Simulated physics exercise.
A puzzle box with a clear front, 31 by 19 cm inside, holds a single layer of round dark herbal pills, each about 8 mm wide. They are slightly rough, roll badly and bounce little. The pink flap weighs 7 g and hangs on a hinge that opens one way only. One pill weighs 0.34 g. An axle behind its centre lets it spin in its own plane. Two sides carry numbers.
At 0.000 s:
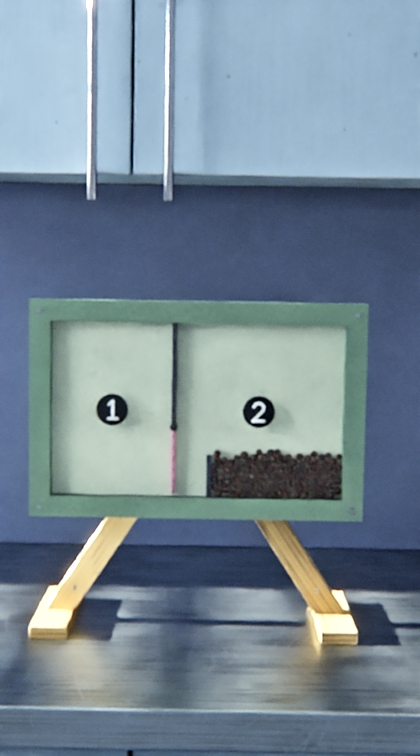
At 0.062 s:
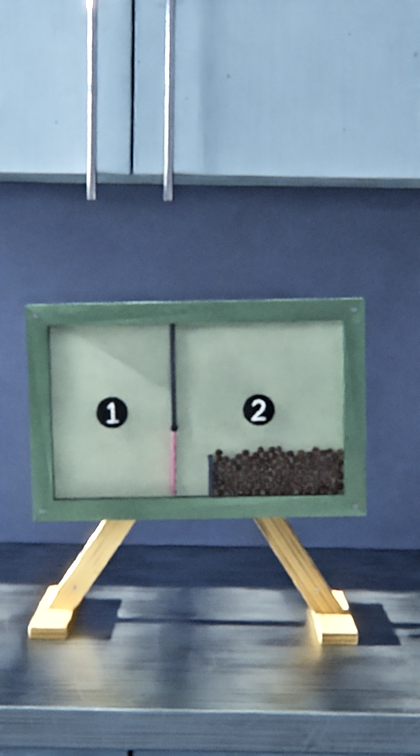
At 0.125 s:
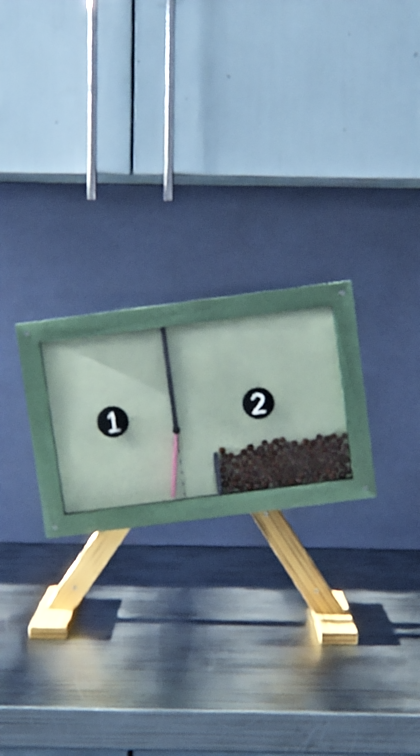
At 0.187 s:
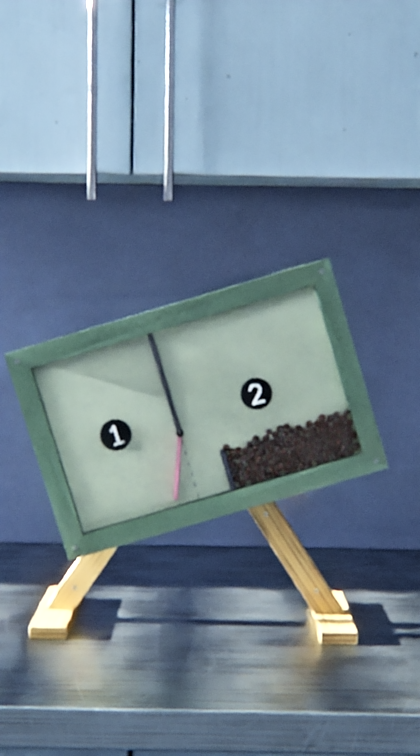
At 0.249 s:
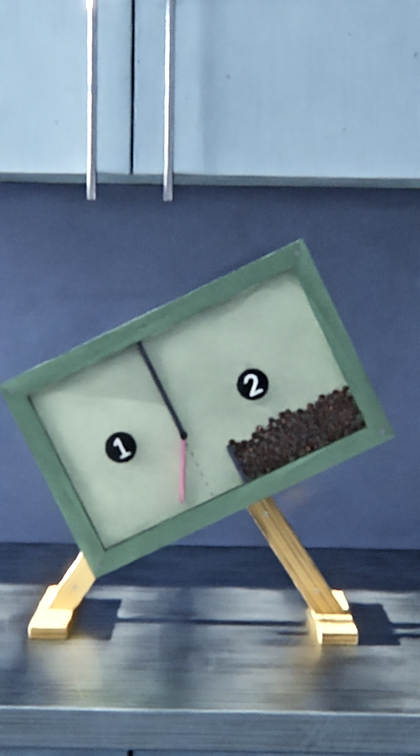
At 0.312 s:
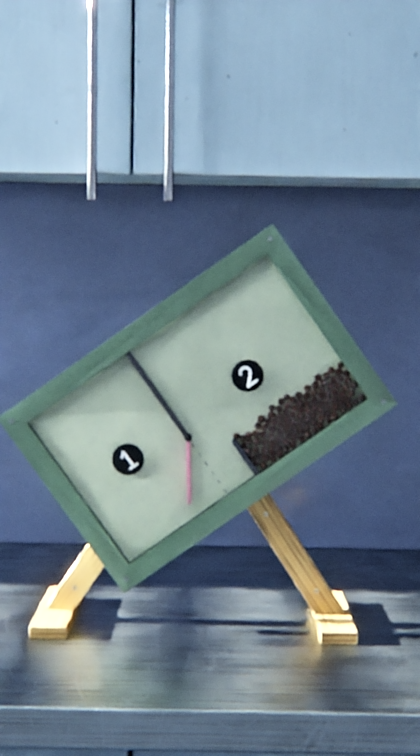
A green-framed box tilts steadily anticlockwise, its pink flap swinging while dark pellets stay bunched at right.
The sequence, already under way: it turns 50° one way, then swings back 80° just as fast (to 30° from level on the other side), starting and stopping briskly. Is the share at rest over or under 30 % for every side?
Side 1: Under, side 2: Over 30 %.
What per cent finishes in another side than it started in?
Roughly 5 per cent.
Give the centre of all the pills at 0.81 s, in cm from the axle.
About 8 cm right and 6 cm below.
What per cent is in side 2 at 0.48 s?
Roughly 100 per cent.
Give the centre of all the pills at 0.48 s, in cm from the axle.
About 10 cm right and 2 cm above.
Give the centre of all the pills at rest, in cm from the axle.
Some 3 cm right and 10 cm below.
After 0.48 s, it stands 50° anticlockwise; the pills' middle is 10 cm right of and 2 cm above the centre; no. 2, 100 %; pink flap open 44°.
After 0.81 s, it stands 11° anticlockwise; the pills' middle is 8 cm right of and 6 cm below the centre; no. 1, 5 %, no. 2, 95 %; pink flap open 25°.
After 1.15 s, it stands 30° clockwise; the pills' middle is 3 cm right of and 10 cm below the centre; no. 1, 5 %, no. 2, 95 %; pink flap shut.
All still by 1.8 s, it stands 30° clockwise; no. 1, 5 %, no. 2, 95 %; pink flap shut.
